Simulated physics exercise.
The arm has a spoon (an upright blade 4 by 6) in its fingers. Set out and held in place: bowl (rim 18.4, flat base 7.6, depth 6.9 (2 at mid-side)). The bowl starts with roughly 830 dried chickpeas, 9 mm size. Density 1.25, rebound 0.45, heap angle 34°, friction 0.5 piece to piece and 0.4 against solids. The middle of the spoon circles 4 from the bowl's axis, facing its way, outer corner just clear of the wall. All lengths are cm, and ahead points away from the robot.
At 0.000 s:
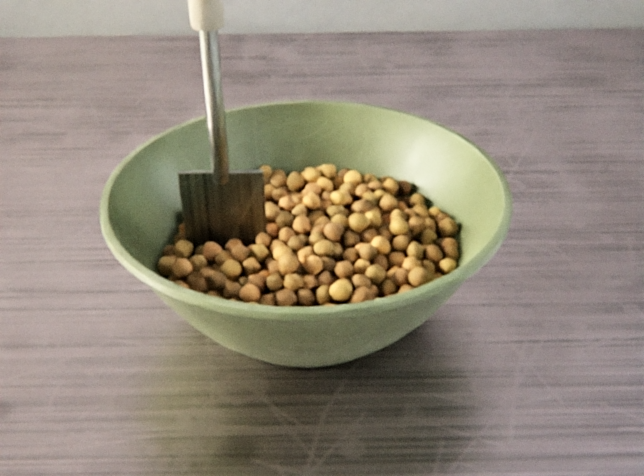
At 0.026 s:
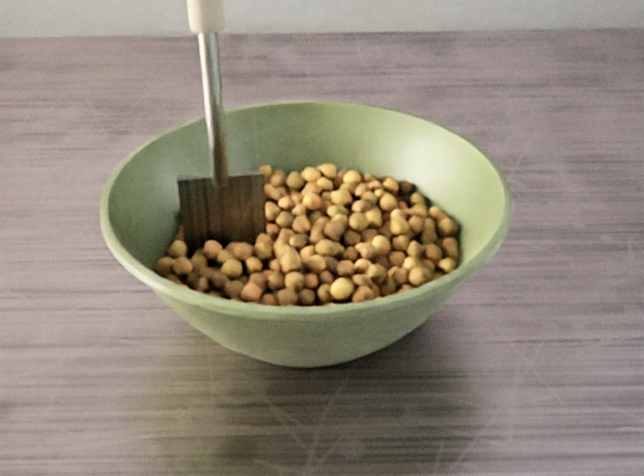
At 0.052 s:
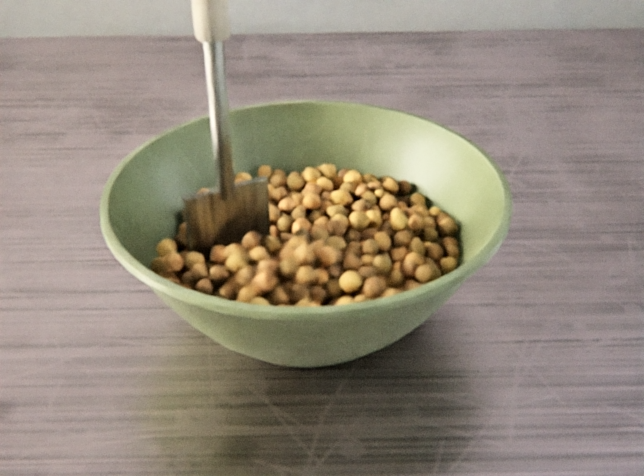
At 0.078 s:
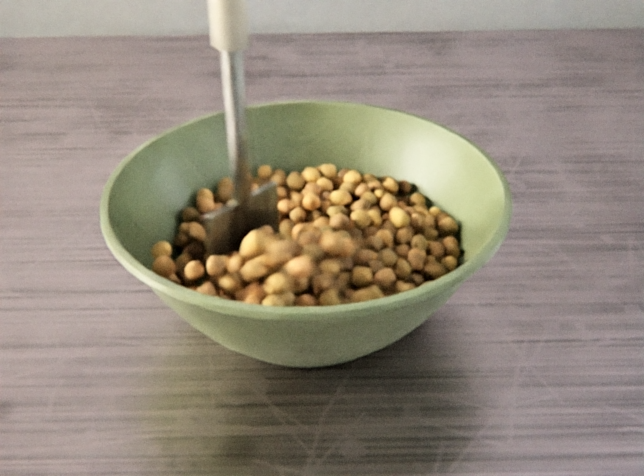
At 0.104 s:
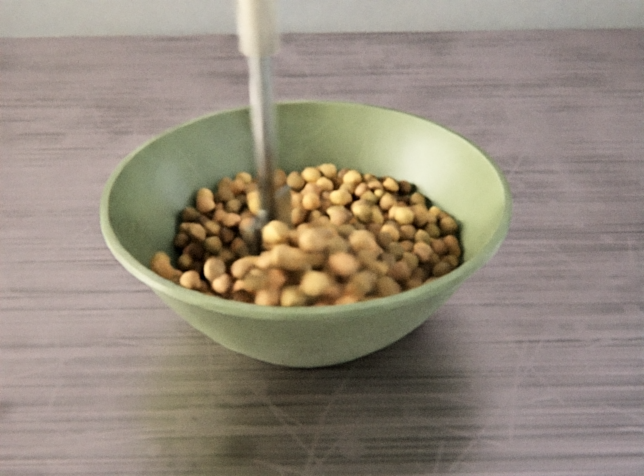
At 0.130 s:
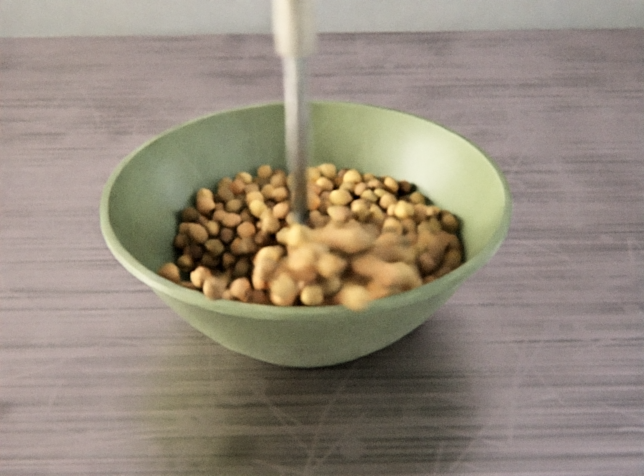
A flat metal blade on a thin rod with a pale handle stands upright in the left side of a green bowl, seen from slightly above on a streaky grey-brown tabletop. Round tan and yellowish chickpeas fill the lower part of the bowl. The blade sweeps rightward through them, turning edge-on and pushing a blurred mound toward the right, while the bowl and view stay still.
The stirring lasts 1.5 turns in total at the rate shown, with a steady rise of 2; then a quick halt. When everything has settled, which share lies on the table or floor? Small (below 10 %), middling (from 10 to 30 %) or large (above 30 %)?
A middling share, from 10 to 30 %, ends on the table or floor.
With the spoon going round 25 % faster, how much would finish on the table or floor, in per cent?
It would be near 25 per cent.
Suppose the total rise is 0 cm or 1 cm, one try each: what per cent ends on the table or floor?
About 25 and 25 per cent.
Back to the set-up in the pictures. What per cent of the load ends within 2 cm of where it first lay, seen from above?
About 25 per cent.
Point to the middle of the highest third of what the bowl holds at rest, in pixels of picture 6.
Around (342, 234).
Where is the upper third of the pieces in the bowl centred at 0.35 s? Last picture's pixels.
Around (303, 153).
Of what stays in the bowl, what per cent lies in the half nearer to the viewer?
Some 50 per cent.
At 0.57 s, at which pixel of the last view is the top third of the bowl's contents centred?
Near (295, 270).
After 0.35 s, 262° round, highest piece 10 above the table; 741 in the bowl, 47 on the table or floor, 45 in flight or on the tool.
After 0.57 s, 77° round, highest piece 8 above the table; 685 in the bowl, 144 on the table or floor, 4 in flight or on the tool.
After 0.88 s, 180° round, highest piece 6 above the table; 676 in the bowl, 157 on the table or floor.
After 1.58 s, 180° round, highest piece 6 above the table; 676 in the bowl, 157 on the table or floor.
In the end, 676 in the bowl, 157 on the table or floor. That is 19 % on the table or floor.
